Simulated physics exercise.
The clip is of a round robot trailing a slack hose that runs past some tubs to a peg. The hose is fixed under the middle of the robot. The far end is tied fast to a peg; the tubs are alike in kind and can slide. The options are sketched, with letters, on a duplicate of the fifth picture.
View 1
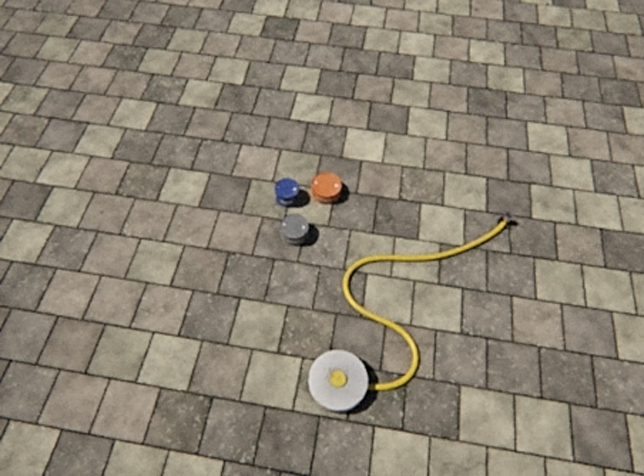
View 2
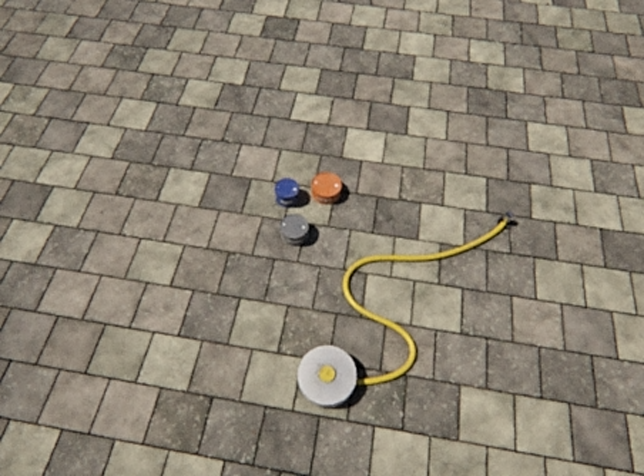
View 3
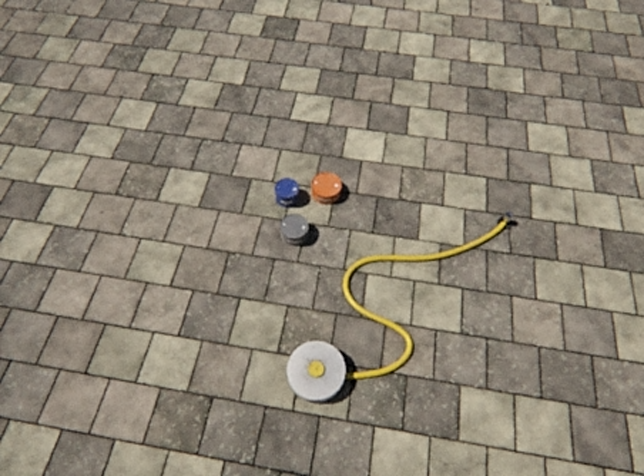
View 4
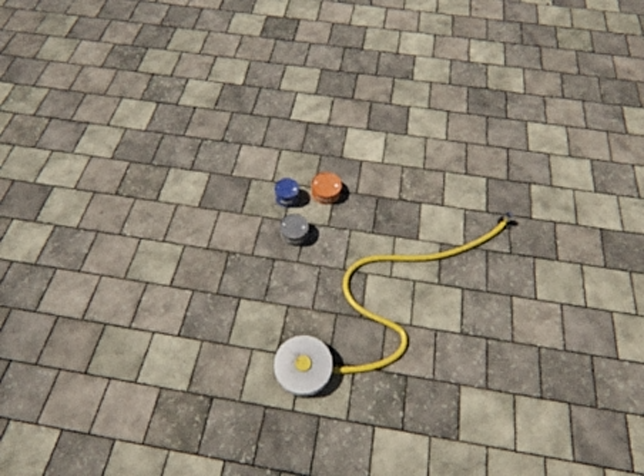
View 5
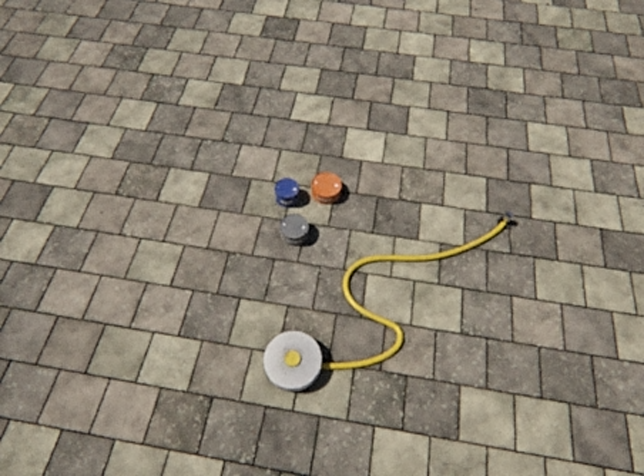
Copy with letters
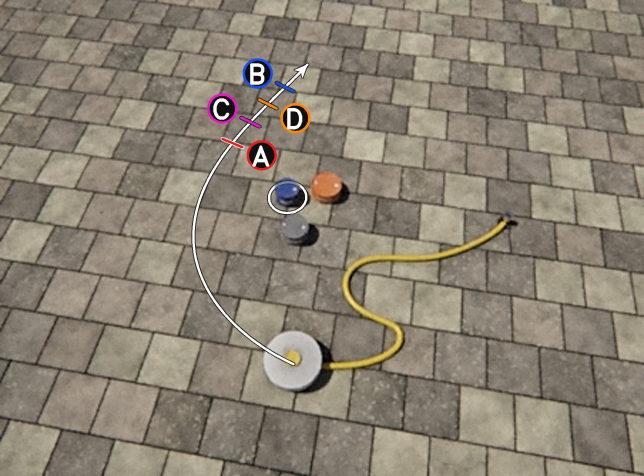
A round white robot with a yellow centre slides left and slightly up across grey paving, drawing along the near end of a curved yellow hose fixed to a peg, while the blue, orange and grey tubs stay still.
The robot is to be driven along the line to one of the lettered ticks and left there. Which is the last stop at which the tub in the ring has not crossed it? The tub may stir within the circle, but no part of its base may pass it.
At C, and not beyond.
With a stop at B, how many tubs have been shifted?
Three.
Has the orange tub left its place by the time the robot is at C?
No.
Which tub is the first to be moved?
Grey.
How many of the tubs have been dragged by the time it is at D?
Three.
On the copy, A at (232, 143); B at (285, 87); C at (250, 122); D at (268, 104); the ring at (288, 197); the route from (294, 364) via (203, 192) to (308, 65).
On C. First, robot (203, 280); blue tub (287, 193).
Then, robot (203, 182); blue tub (287, 193).
Finally, robot (249, 117); blue tub (287, 193); grey tub (304, 213); the blue tub is still in its ring.
By contrast, A is safe but short; B drags the ringed tub to (313, 169); D drags the ringed tub to (302, 180).
